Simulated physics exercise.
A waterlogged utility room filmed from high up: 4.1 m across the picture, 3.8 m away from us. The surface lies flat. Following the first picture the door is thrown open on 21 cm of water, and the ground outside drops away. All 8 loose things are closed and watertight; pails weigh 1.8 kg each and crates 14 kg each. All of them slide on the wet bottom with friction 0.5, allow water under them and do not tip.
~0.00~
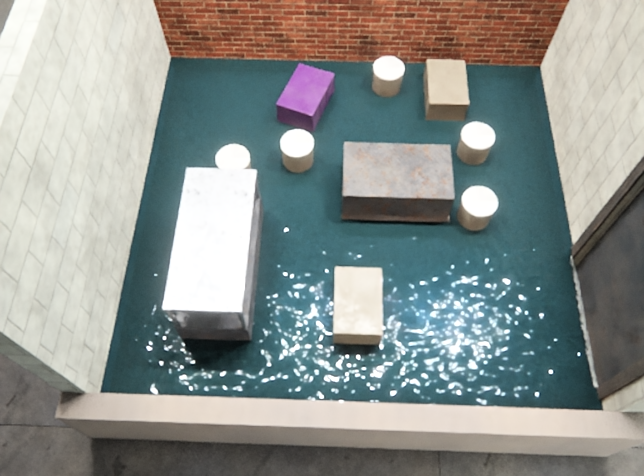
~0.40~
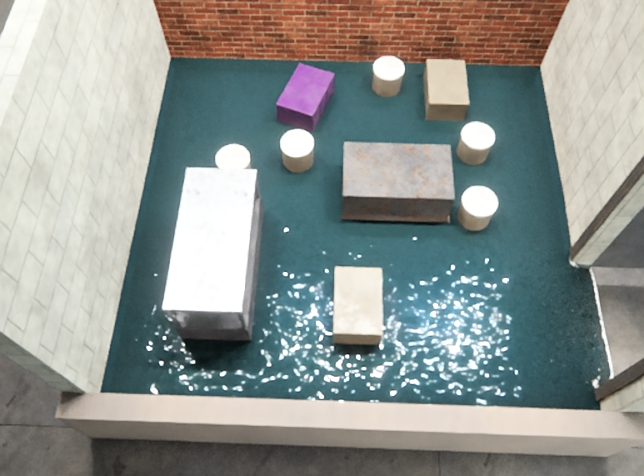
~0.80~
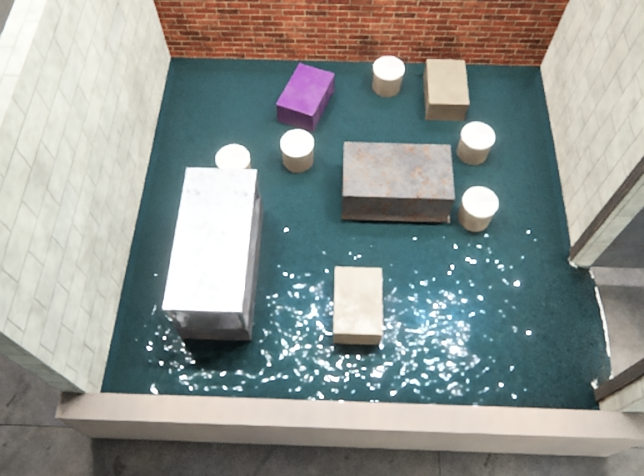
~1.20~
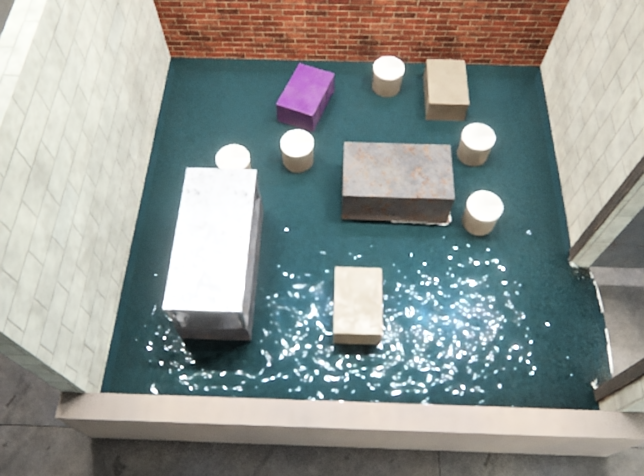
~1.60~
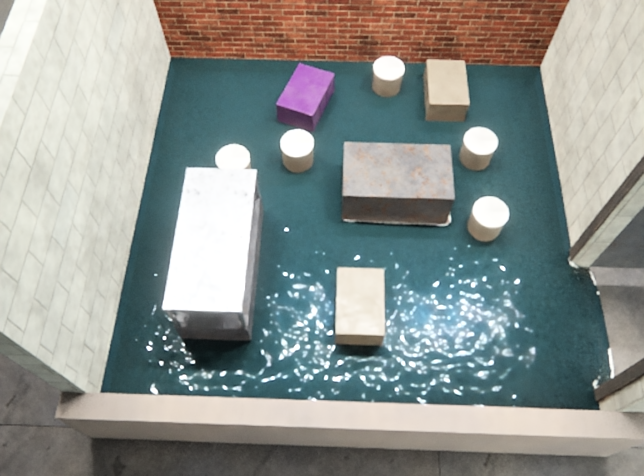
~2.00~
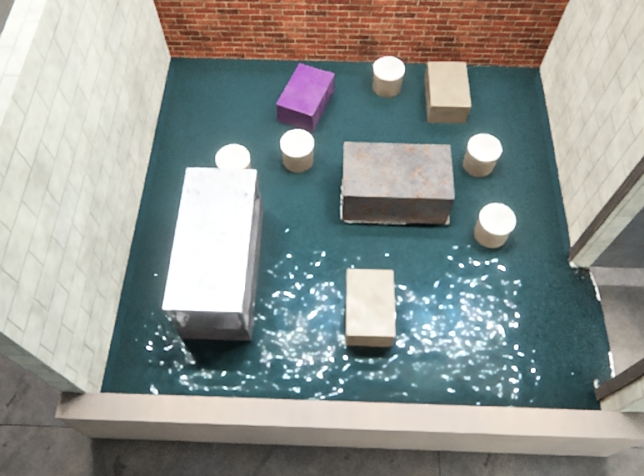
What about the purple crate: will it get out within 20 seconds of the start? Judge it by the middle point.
The purple crate is still inside.
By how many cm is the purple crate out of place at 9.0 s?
I'd guess some 40 cm by then.
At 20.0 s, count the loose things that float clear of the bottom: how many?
That would be 4 of them.
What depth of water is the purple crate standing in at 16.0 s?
Close to 10 centimetres.
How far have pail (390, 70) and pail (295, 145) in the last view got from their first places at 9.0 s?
First one 60 cm, second one 100 cm.
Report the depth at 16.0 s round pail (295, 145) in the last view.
10 cm.
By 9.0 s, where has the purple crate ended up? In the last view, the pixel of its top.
Around (346, 102).
After 4.0 s the purple crate is near (322, 95), 0.2 m from its start, afloat; 0 of 8 are out; 8 afloat.
After 9.0 s the purple crate is near (346, 102), 0.4 m from its start, afloat; 3 of 8 are out; 5 afloat.
After 16.0 s the purple crate is near (389, 113), 0.9 m from its start, afloat; 4 of 8 are out; 4 afloat.
After 20.0 s the purple crate is near (430, 117), 1.3 m from its start, afloat; 4 of 8 are out; 4 afloat.
